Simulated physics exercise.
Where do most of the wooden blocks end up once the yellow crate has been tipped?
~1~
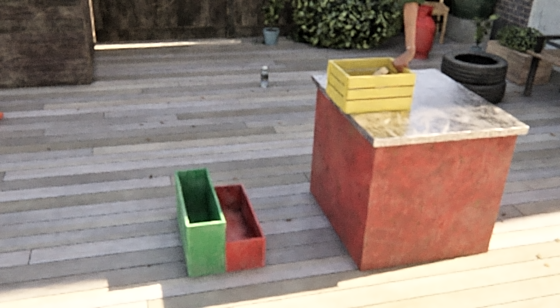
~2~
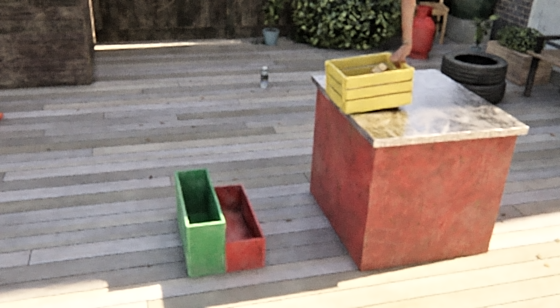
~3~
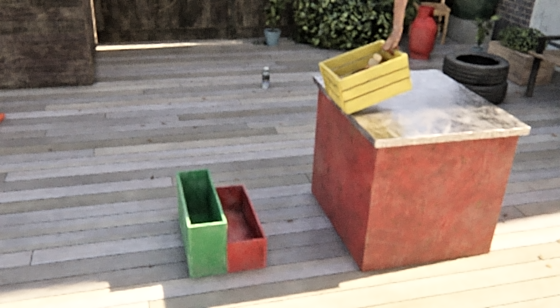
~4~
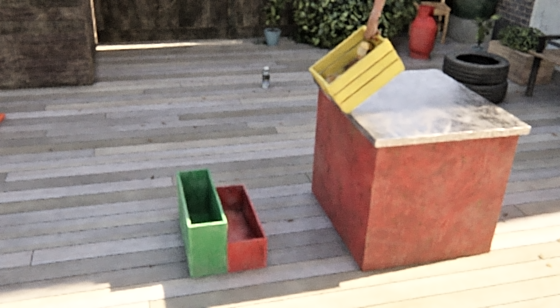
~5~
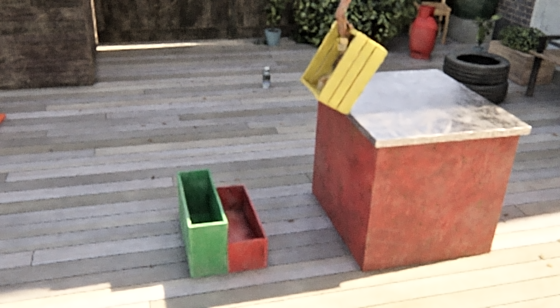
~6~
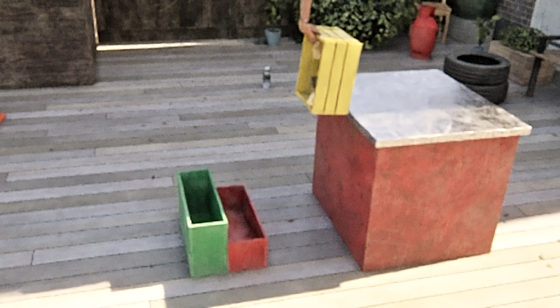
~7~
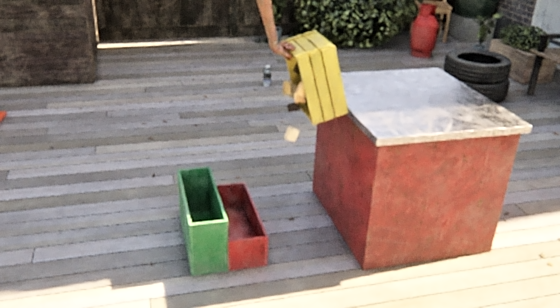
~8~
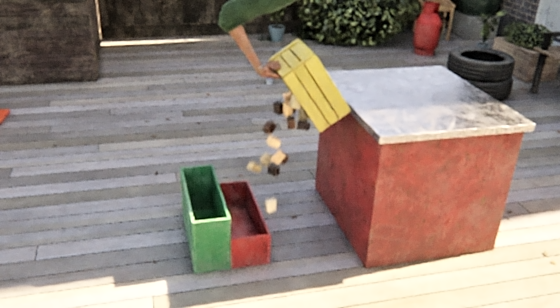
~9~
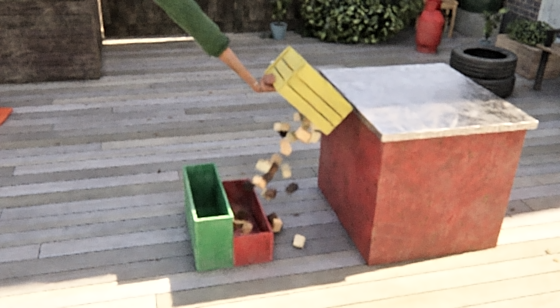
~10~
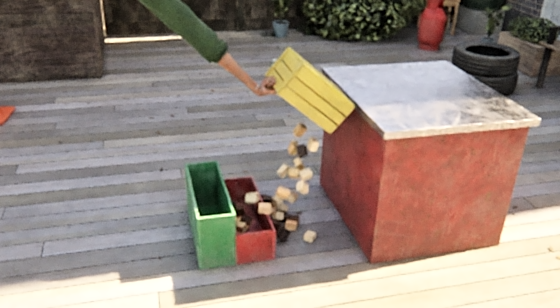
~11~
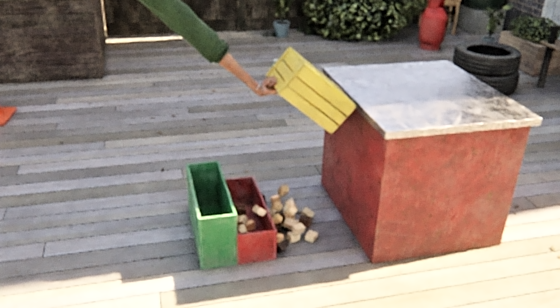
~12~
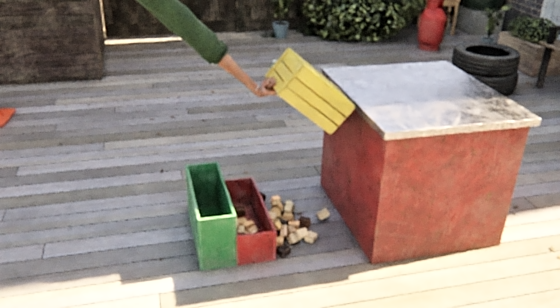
Most of them end up on the deck boards between the red stand and the red box, short of both boxes. A smaller share lands in the red box.
